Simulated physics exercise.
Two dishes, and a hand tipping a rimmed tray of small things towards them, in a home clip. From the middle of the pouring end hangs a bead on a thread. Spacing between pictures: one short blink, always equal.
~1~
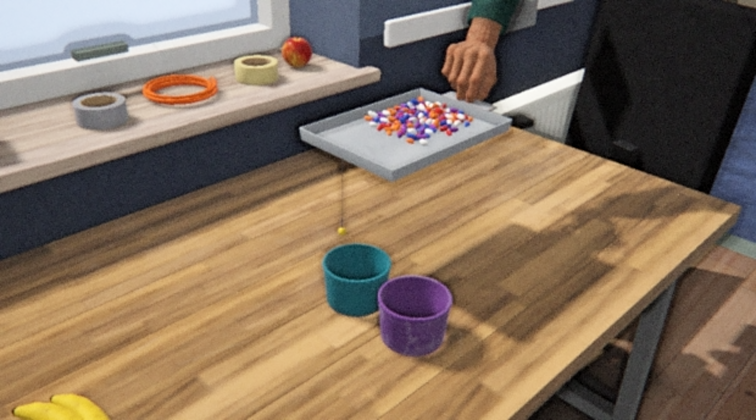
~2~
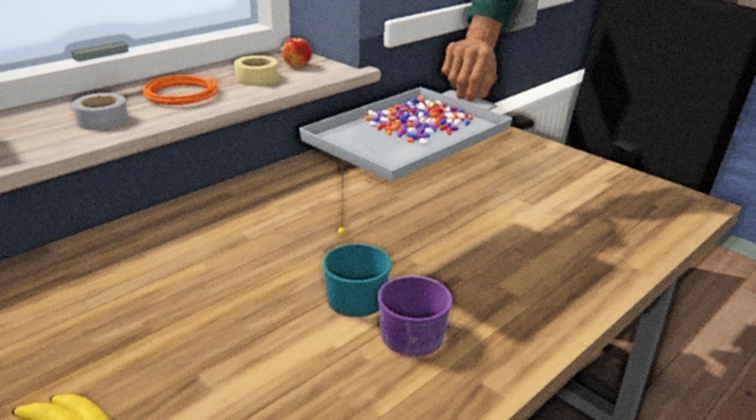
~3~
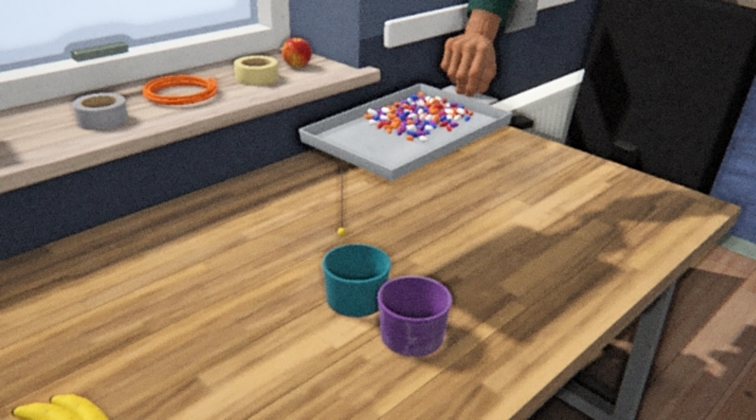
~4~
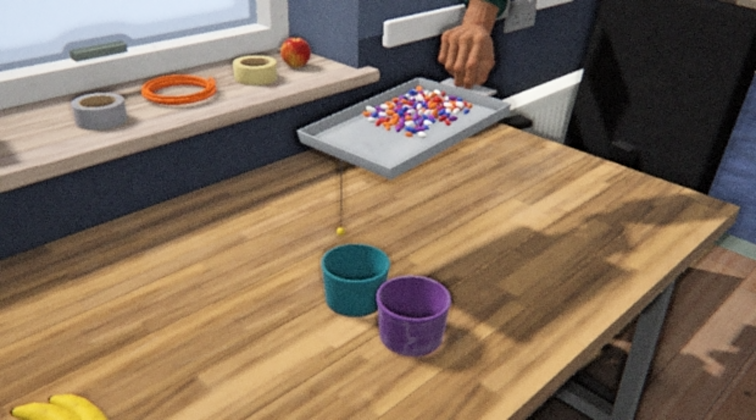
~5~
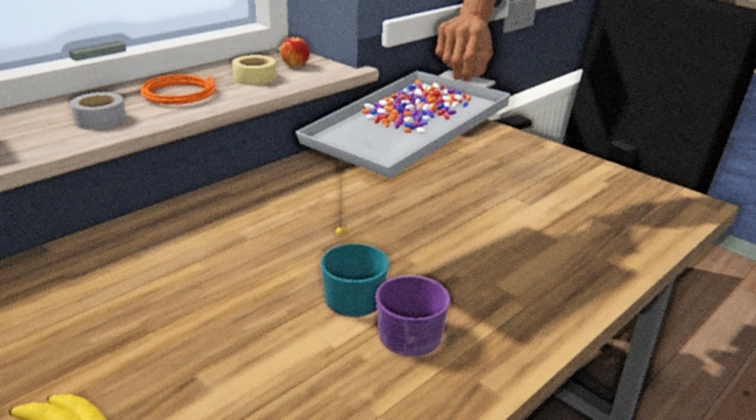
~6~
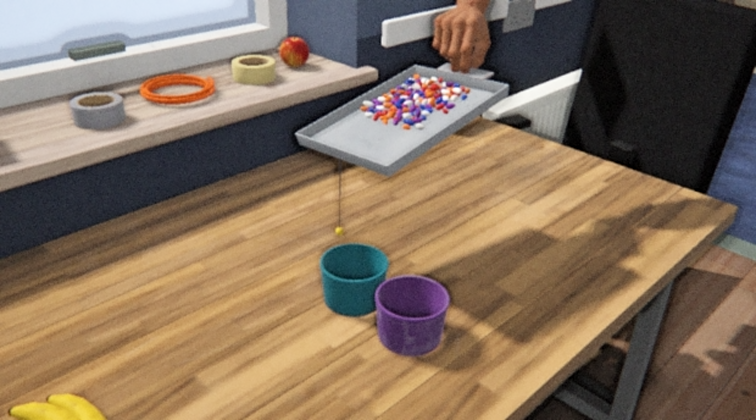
The clip opens on a hand holding a grey rimmed tray of small colourful pieces level above a wooden table, near a teal dish and a purple dish, with a bead hanging on a thread. The hand then slowly raises the far end, tilting the tray slightly, while the pieces stay bunched together.
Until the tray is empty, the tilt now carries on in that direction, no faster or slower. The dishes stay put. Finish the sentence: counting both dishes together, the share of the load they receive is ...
The share is smaller than half.
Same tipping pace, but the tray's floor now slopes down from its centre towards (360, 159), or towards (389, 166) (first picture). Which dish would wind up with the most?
The left-side dish, then the left-side dish.
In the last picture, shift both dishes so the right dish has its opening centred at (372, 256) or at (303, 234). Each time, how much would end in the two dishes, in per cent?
You'd end up with around 50 per cent and then around 80 per cent.
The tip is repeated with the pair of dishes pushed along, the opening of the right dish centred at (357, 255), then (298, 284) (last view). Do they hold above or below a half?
The first time it's higher than half, the second time lower than half.
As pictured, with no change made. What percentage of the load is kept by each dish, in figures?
In per cent, left near 0 and right near 0.
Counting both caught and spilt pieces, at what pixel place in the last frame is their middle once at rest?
I'd say the middle ends up at about (282, 264).
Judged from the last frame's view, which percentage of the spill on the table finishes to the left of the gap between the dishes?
Roughly 100 in a hundred.
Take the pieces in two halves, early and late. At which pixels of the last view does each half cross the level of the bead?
Earlier half at (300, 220), later half at (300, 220).
Soon after the last picture, tray tipped steeply; nearly all on the tray; a stray few in the air.
A little later, tray tipped right over; most on the tray; a small part outside both; a small part in the air.
Later still, tray tipped past a quarter turn; a stray few in the left dish; nearly all outside both.
At rest, tray tipped past a quarter turn; none in the right dish; a stray few in the left dish; nearly all outside both.
